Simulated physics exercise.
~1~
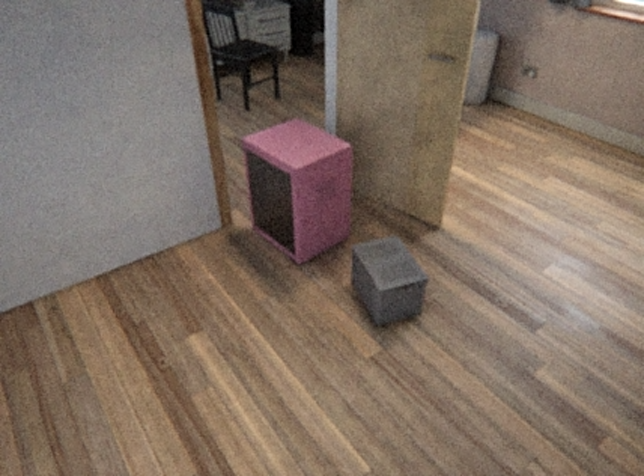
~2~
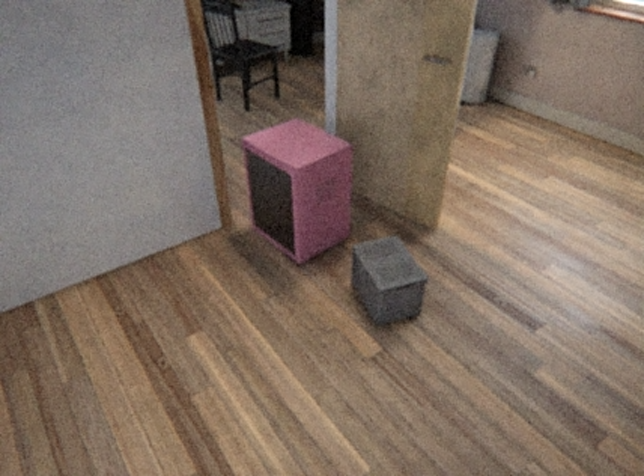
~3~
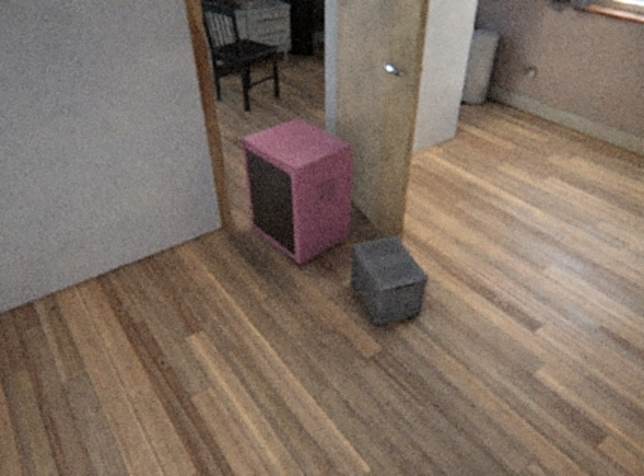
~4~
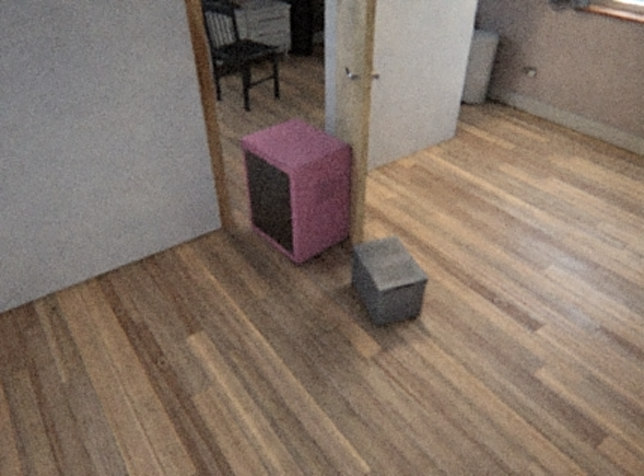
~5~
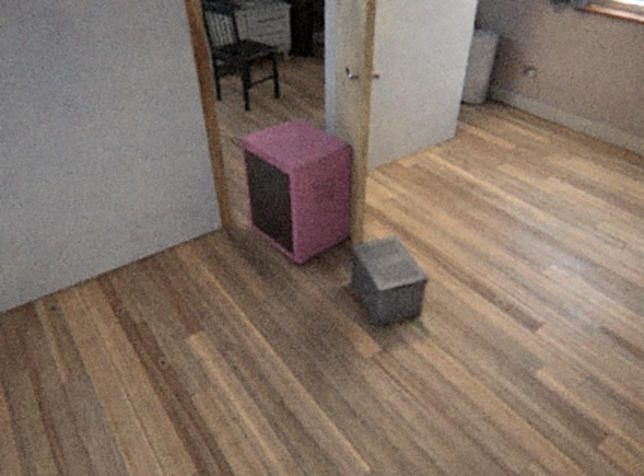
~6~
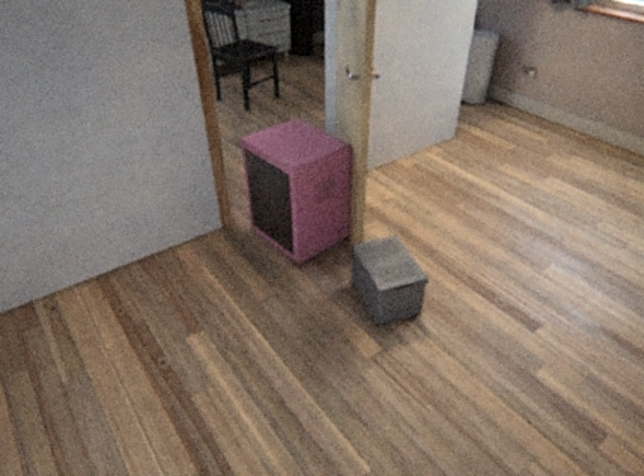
The clip shows a pink box-shaped appliance with a dark front standing in a doorway and a small grey tote on the wooden floor nearby. The open door swings partway toward the appliance, then stops, still well open, while both objects stay in place.
